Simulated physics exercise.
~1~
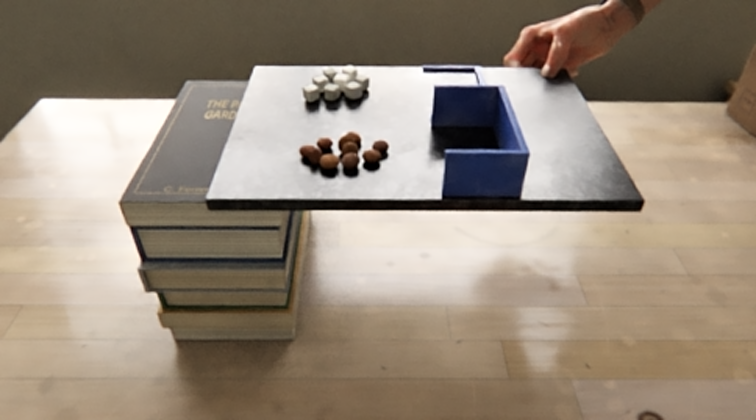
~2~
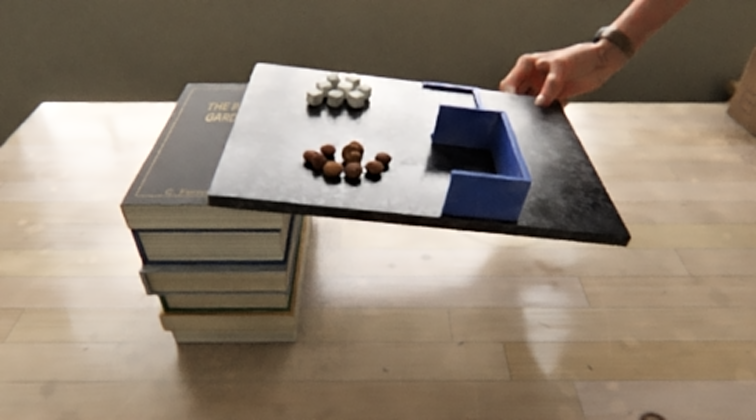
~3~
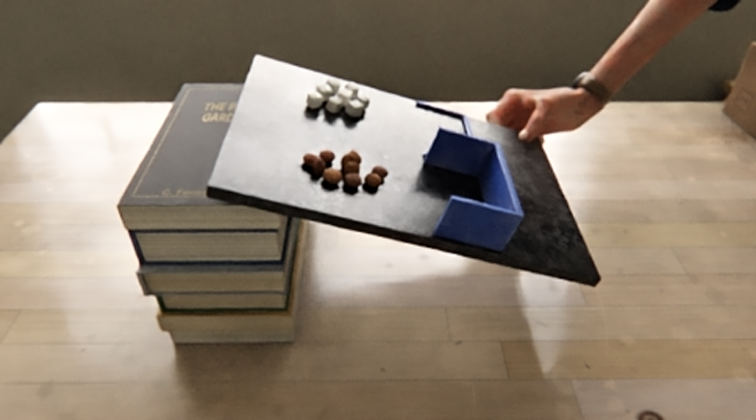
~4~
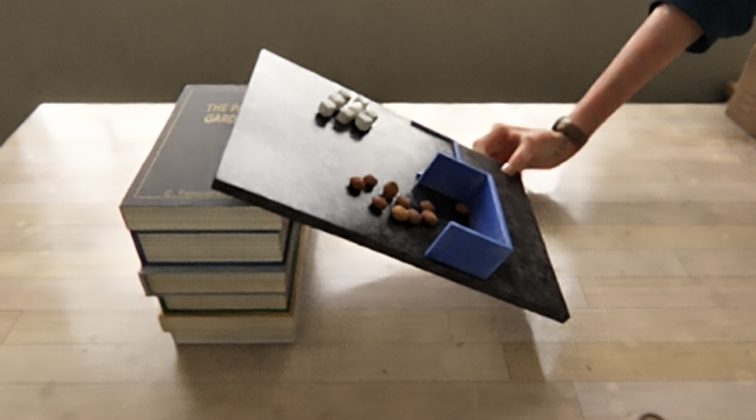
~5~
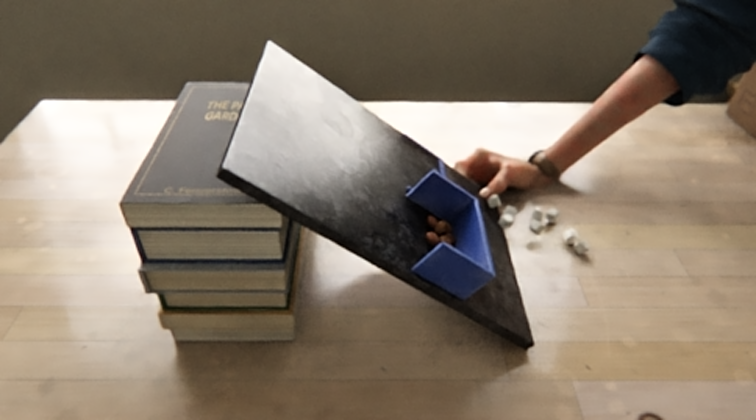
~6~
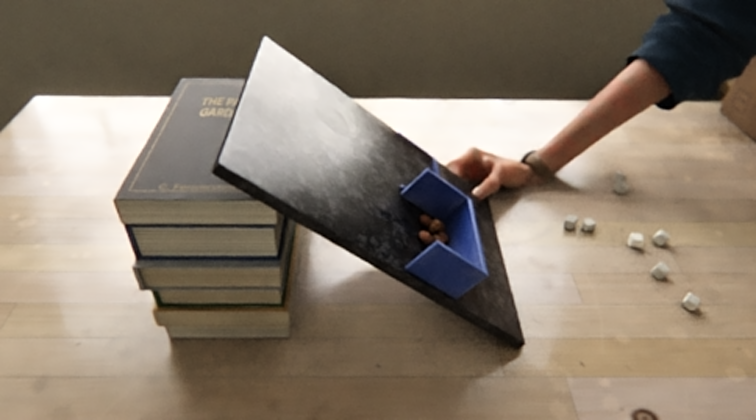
At the start, a dark board lies level with its left end on a stack of books, while a hand holds the far right side. On it sit a cluster of small brown lumps nearer the viewer, a cluster of whitish pieces farther back, and blue barriers to the right. The hand lowers the right end, and both clusters stay put at first. As the slope steepens, the brown lumps slide down toward the near blue barrier, and the pale pieces start down later. Finally, the brown lumps rest gathered behind their barrier, while the pale pieces lie scattered across the wooden surface beyond the tilted board.
